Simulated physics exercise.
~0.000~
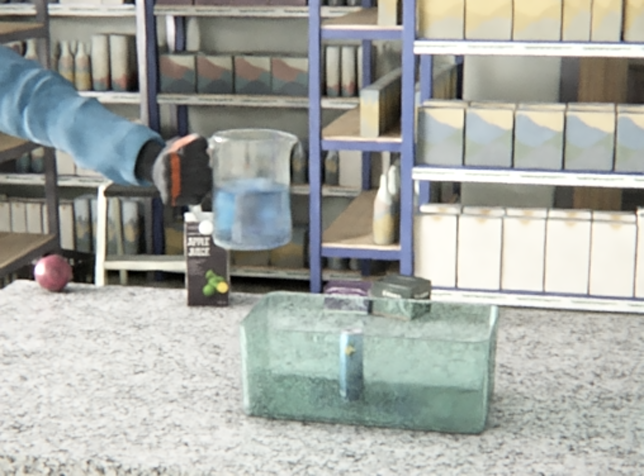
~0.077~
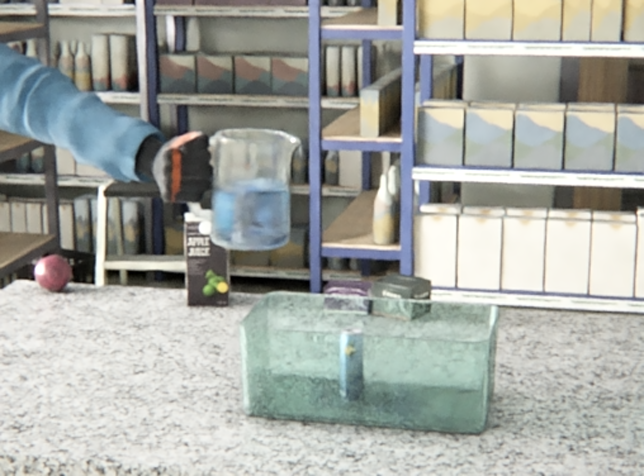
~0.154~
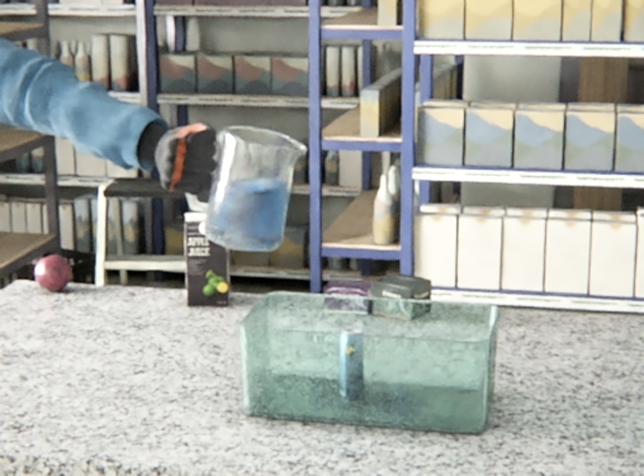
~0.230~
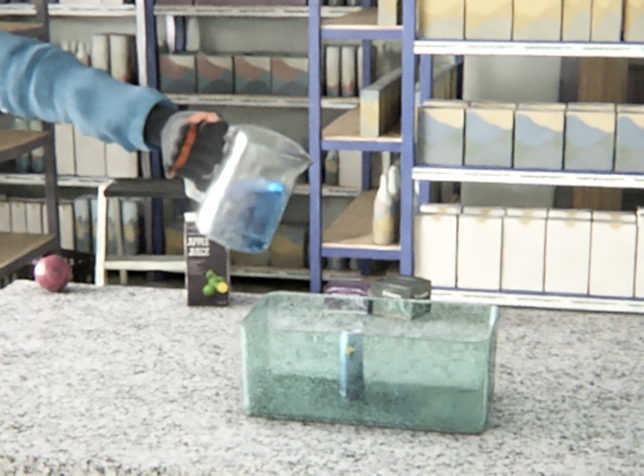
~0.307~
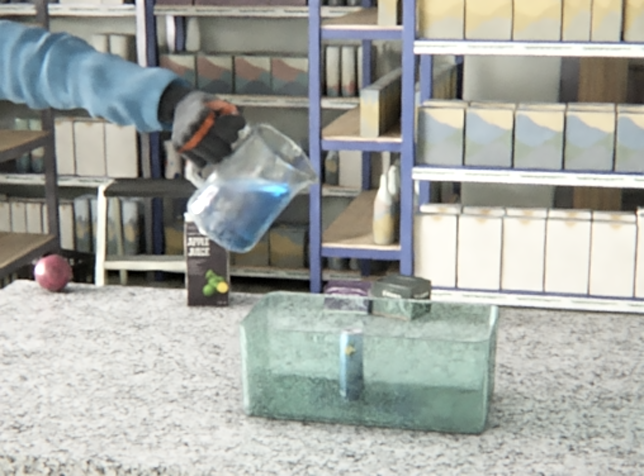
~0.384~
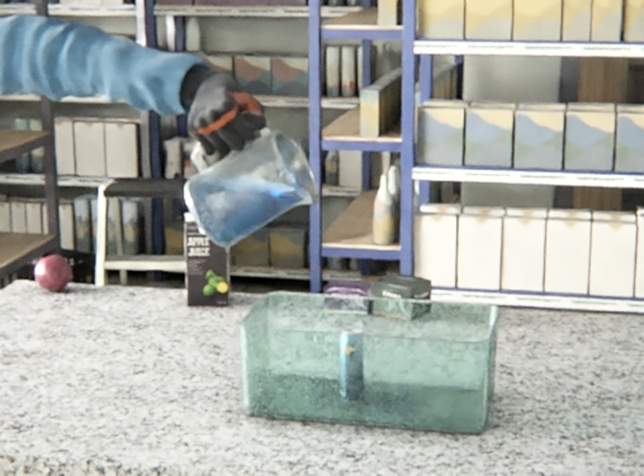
The video shows a gloved hand in a blue sleeve holding a clear pitcher of blue liquid above a greenish transparent oblong basin on a speckled counter, then rolling the pitcher steadily rightwards as the liquid shifts towards its rim.
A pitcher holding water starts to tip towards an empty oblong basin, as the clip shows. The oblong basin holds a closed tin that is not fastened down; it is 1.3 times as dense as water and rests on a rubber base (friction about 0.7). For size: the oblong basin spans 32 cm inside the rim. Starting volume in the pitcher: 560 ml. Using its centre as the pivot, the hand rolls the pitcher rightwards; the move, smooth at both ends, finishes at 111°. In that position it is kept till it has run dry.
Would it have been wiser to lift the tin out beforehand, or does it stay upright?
Here's my call: It does not tip.
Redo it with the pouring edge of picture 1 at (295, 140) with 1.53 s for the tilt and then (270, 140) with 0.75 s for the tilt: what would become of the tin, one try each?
In the first try it remains standing; in the second it comes down.
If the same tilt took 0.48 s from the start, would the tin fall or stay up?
Then the tin does not tip.
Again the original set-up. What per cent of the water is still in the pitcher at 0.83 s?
Around 18 in a hundred is still there.
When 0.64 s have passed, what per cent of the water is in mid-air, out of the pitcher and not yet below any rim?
About 30 per cent.
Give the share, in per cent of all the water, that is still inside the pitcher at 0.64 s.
I'd put it near 64 percent.
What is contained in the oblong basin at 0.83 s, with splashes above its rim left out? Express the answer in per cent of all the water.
Some 64 per cent.
Then, 0.64 s in, the tilt is 106° and 64 per cent is still to pour; the tin stands where it began.
Then, 0.83 s in, the tilt is 111° and 18 per cent is still to pour; the tin stands where it began.
Then, 1.03 s in, the tilt is 111° and 2 per cent is still to pour; the tin stands where it began.
Then, 1.25 s in, the tilt is 111° and 0 per cent is still to pour; the tin stands where it began.
Finally, the tin stands where it began.
